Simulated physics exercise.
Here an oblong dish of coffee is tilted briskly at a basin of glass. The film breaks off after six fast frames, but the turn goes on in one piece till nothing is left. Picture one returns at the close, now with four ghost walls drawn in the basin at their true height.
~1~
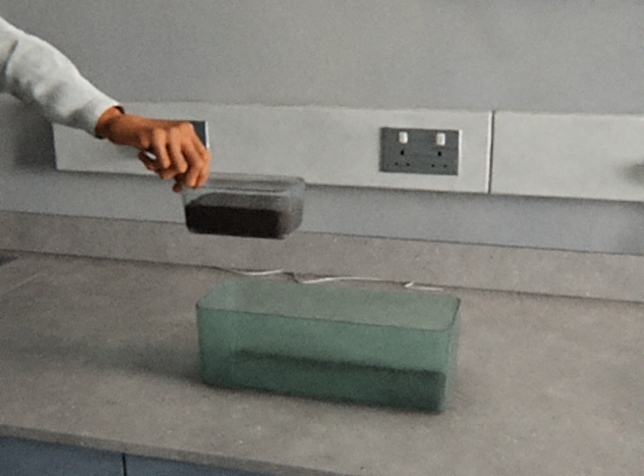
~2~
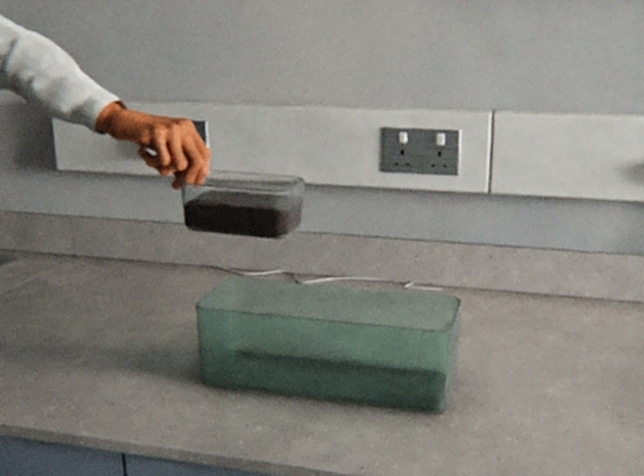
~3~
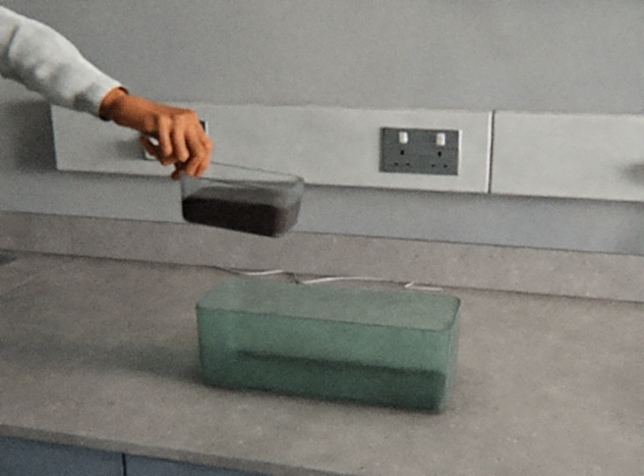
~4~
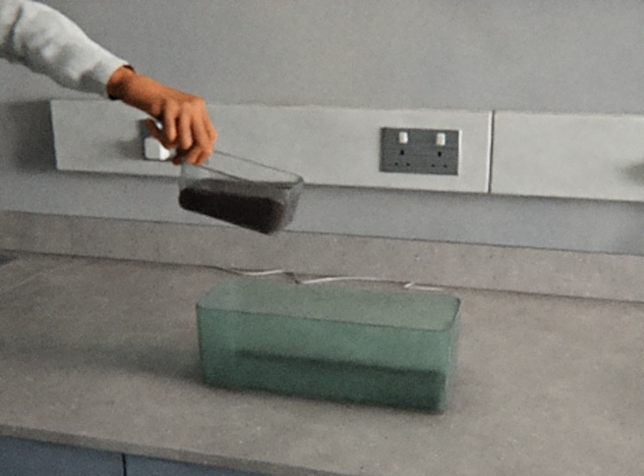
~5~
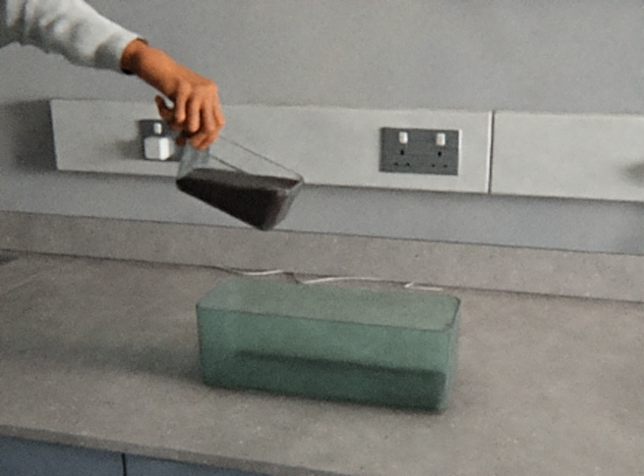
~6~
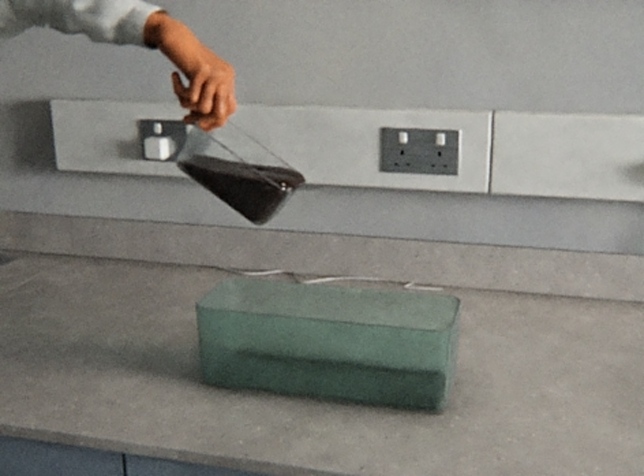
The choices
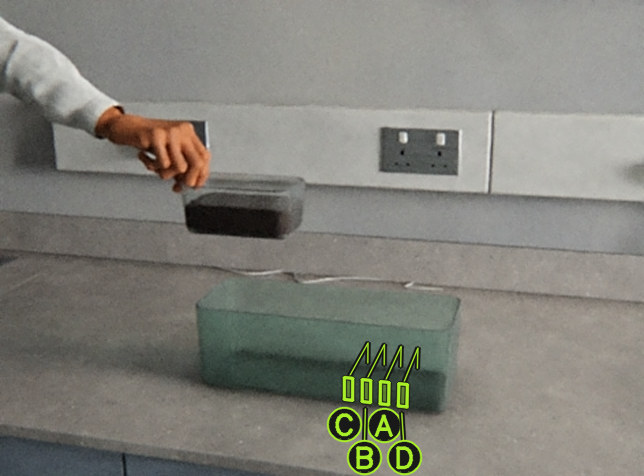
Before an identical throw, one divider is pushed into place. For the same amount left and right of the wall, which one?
Best: B.
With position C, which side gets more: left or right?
The right one.
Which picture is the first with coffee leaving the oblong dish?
Picture 6.
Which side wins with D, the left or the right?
The left one.
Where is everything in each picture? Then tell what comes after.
In the first picture, upright, lip at (296, 184); basin from (203, 381) to (448, 411); nothing has left yet.
In the second picture, upright, lip at (296, 184); nothing has left yet.
In the third picture, tipped about 6°, lip at (296, 184); nothing has left yet.
In the fourth picture, tipped about 13°, lip at (296, 184); nothing has left yet.
In the fifth picture, tipped about 23°, lip at (296, 184); nothing has left yet.
In the sixth picture, tipped about 34°, lip at (296, 184); coffee is over the lip, down to (296, 184).
On the marked copy, A at (383, 410); B at (365, 408); C at (347, 406); D at (401, 412).
Choosing A, about 76 % ends left of the wall and 22 % right of it.
Choosing B, about 47 % ends left of the wall and 51 % right of it; 3 % is lost outside.
Choosing C, about 20 % ends left of the wall and 78 % right of it.
Choosing D, about 87 % ends left of the wall and 10 % right of it.
